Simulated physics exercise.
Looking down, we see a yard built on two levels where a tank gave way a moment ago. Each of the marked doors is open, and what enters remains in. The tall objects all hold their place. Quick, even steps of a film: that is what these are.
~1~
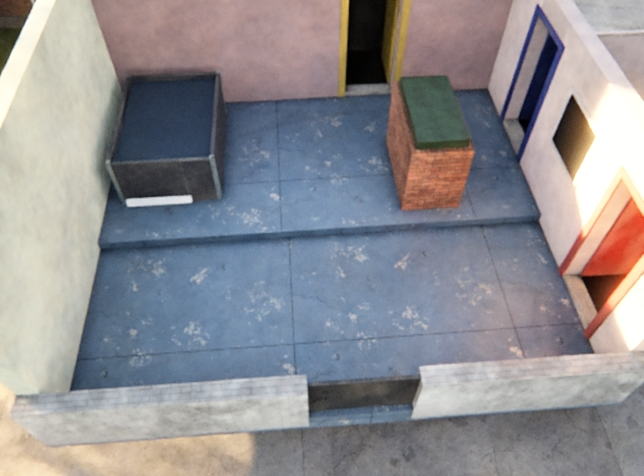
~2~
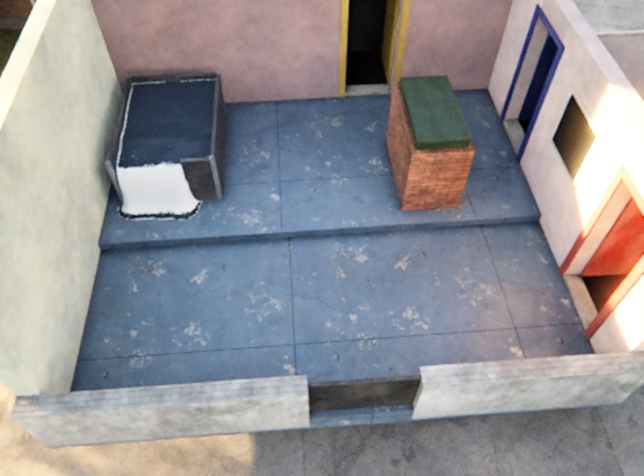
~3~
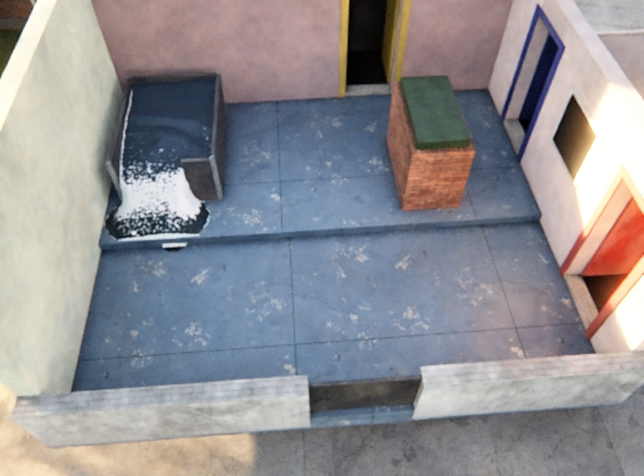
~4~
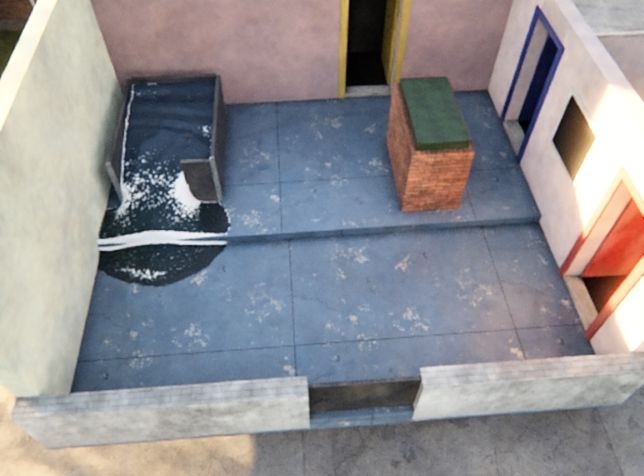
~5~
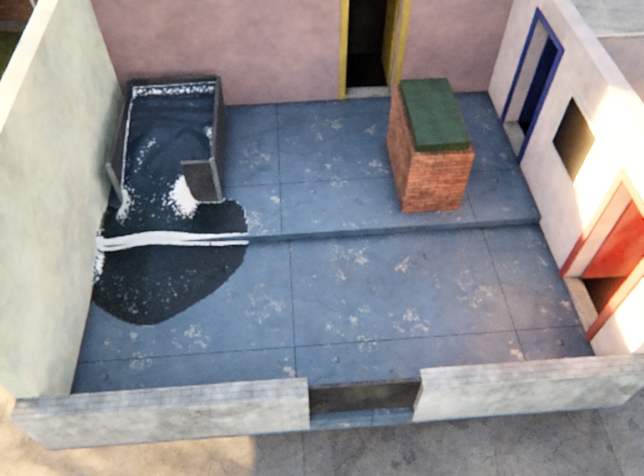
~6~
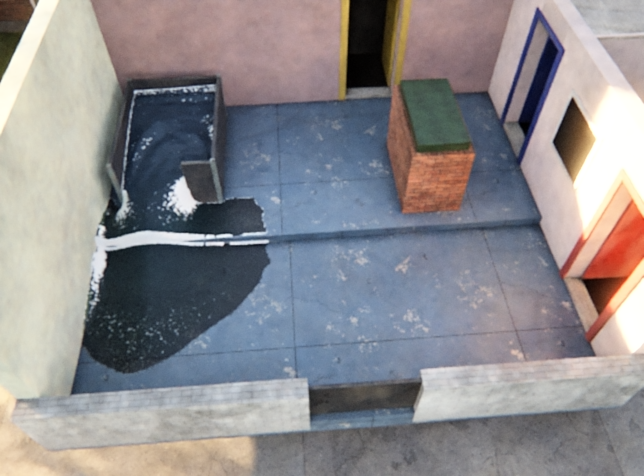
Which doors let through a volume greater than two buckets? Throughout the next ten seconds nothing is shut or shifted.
Checking each one: The red door lets through more; the blue door lets through less or just two; the yellow door lets through less or just two.
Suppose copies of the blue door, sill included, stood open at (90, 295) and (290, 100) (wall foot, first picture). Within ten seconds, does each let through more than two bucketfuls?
Above, below.
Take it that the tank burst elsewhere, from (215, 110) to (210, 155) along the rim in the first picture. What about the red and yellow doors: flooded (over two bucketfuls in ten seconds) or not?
Looking at it, the red ends up above and the yellow ends up above.
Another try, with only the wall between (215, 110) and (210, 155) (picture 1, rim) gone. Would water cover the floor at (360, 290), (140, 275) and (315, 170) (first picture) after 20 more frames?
Submerged, bone-dry, submerged.
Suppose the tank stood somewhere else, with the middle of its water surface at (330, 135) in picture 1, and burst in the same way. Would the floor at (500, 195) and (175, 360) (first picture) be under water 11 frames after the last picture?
Taking both places in turn, they end up unaffected and inundated.
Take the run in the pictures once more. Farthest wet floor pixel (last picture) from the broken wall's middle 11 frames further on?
The front should reach about (415, 394).
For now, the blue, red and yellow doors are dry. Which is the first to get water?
I'd say the red-painted one.
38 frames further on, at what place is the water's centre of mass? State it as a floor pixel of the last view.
My reading is close to (296, 276).
A moment on, water covers 25 % of the floor; the red door not reached, the blue door not reached, the yellow door not reached.
Next, water covers 30 % of the floor; the red door not reached, the blue door not reached, the yellow door not reached.
Then, water covers 50 % of the floor; the red door not reached, the blue door not reached, the yellow door not reached.
Later, water covers 60 % of the floor; the red door far over two buckets in, the blue door not reached, the yellow door not reached.
In the end, water covers 60 % of the floor; the red door far over two buckets in, the blue door not reached, the yellow door not reached.
